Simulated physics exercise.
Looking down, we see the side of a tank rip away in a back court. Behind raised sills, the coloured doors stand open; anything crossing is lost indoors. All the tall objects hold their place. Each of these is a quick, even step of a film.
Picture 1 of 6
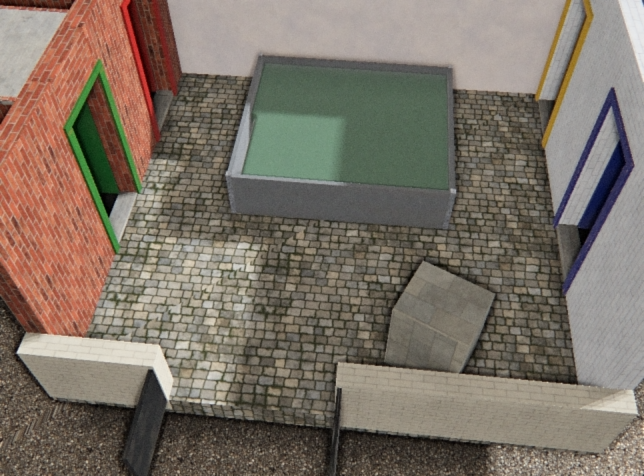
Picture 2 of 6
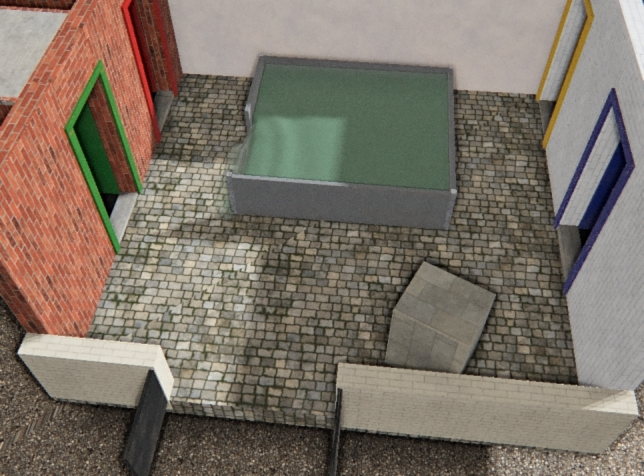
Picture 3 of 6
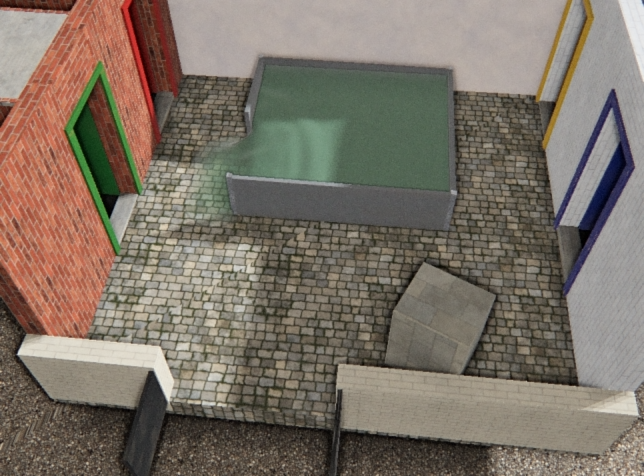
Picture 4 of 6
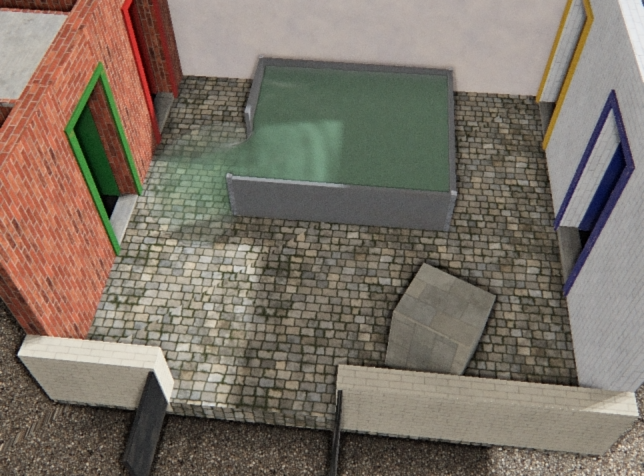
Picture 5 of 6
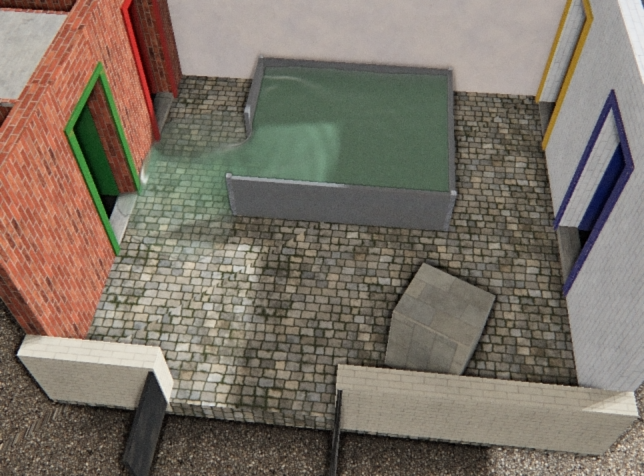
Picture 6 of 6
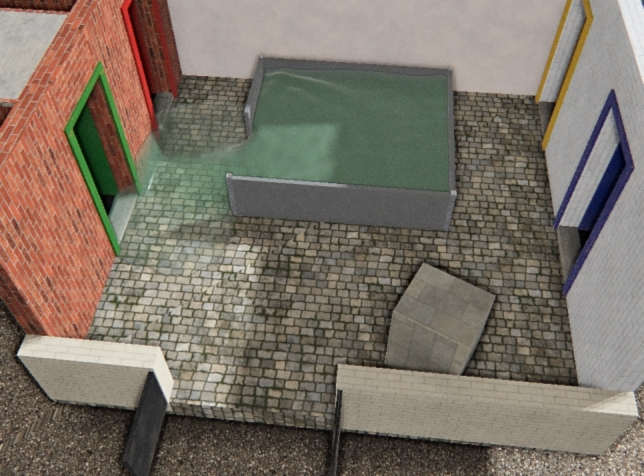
A grey tank of green water in a cobbled courtyard opening at its left side, water spreading left across the paving.
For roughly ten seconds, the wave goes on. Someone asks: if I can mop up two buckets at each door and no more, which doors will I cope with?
The red door: Too much for you; the blue door: You will cope; the yellow door: Too much for you; the green door: Too much for you.
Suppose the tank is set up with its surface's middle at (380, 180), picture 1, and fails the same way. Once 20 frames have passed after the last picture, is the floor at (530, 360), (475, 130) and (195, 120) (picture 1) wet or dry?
As listed: Untouched, untouched, reached.
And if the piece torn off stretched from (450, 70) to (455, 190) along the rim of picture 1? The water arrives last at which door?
The answer is the green-painted one.
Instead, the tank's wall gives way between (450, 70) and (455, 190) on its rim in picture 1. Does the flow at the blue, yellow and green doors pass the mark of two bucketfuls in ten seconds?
Taking them in turn, the blue door overshoots, the yellow door overshoots, and the green door overshoots.
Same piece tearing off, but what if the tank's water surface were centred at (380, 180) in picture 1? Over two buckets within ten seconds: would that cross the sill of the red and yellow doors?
Red gets less, yellow gets less.
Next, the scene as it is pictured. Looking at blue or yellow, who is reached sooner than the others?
Clearly the yellow one.
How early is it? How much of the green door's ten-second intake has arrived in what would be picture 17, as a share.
My figure is 30 in a hundred.
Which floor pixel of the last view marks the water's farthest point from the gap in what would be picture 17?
About at (75, 371).
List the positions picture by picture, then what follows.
The first frame shows still water in the water tank at (347, 122).
In the second frame, water pours out at (244, 168) and has run to (228, 213).
In the third frame, the front is at (204, 219), out from the gap at (244, 169).
In the fourth frame, the front is at (162, 157), out from the gap at (245, 171).
In the fifth frame, the front is at (130, 221), out from the gap at (244, 170).
In the sixth frame, water pours out at (244, 170) and has run to (107, 229).
A moment on, water covers 20 % of the floor; the red door under two buckets in, the blue door not reached, the yellow door not reached, the green door far over two buckets in.
Next, water covers 30 % of the floor; the red door over two buckets in, the blue door not reached, the yellow door not reached, the green door far over two buckets in.
Then, water covers 50 % of the floor; the red door over two buckets in, the blue door not reached, the yellow door not reached, the green door far over two buckets in.
Later, water covers 80 % of the floor; the red door over two buckets in, the blue door wet at the sill, nothing in, the yellow door over two buckets in, the green door far over two buckets in.
In the end, water covers 95 % of the floor; the red door over two buckets in, the blue door wet at the sill, nothing in, the yellow door far over two buckets in, the green door far over two buckets in.
